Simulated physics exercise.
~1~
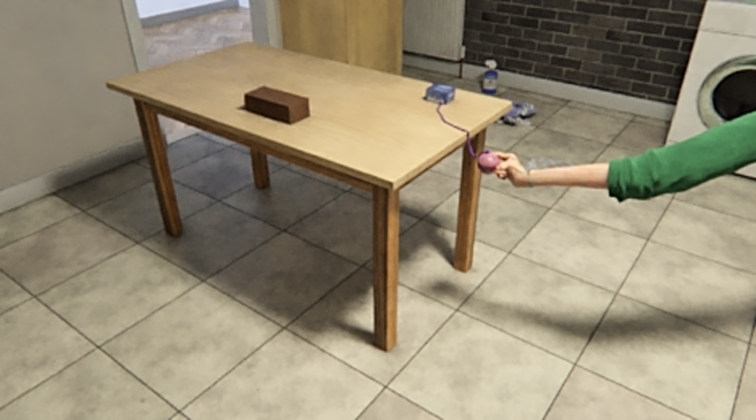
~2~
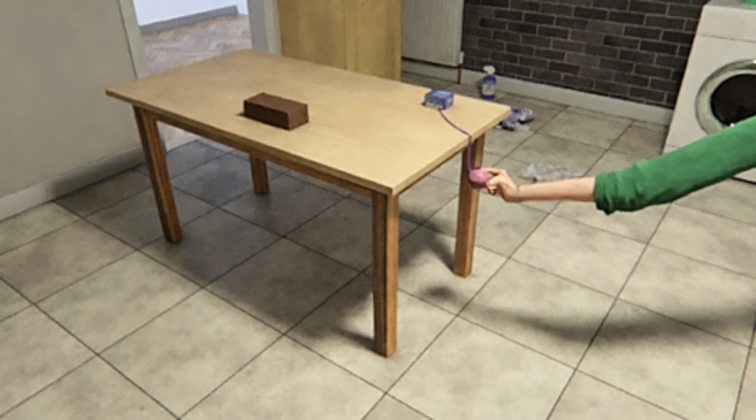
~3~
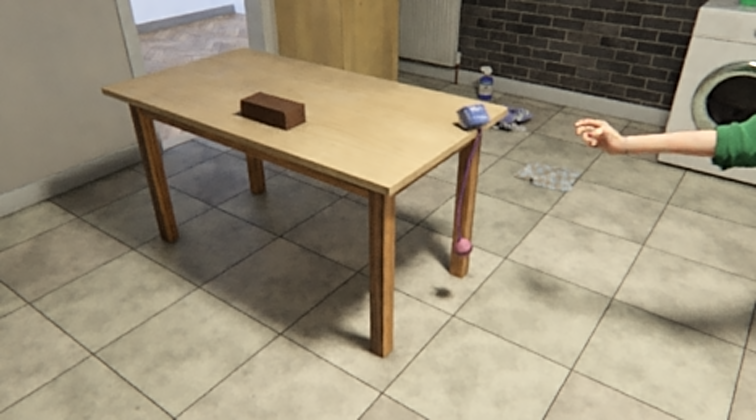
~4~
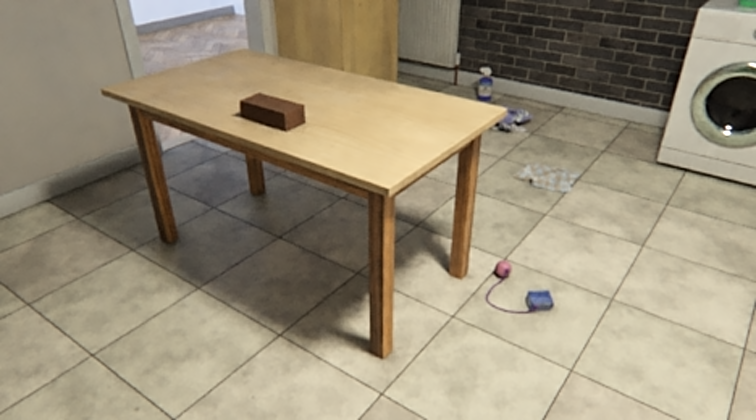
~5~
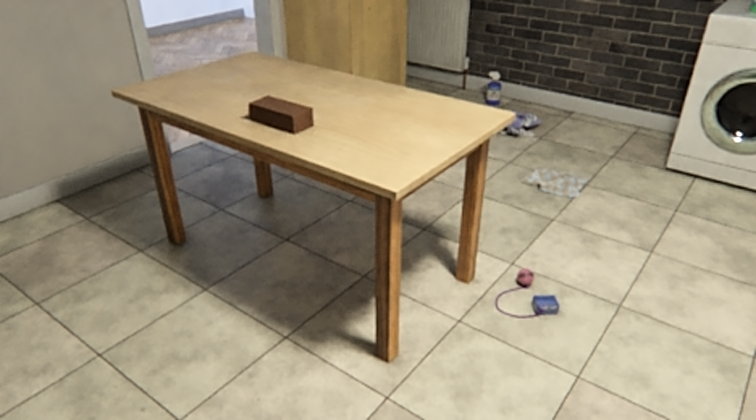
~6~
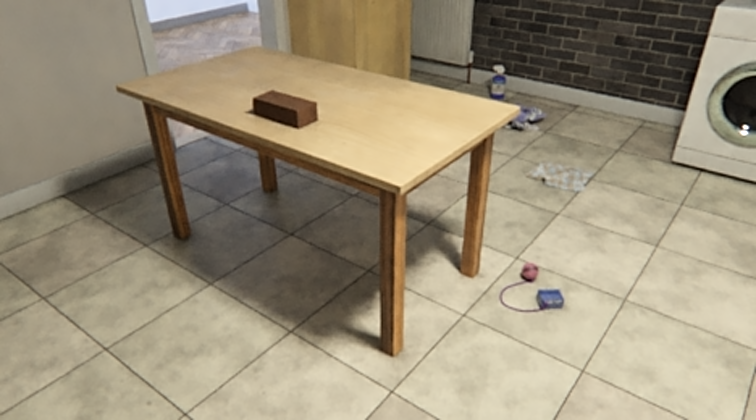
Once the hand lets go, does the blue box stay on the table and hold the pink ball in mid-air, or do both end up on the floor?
Both end up on the floor. The pink ball drops and the blue box is pulled over the table edge after it.
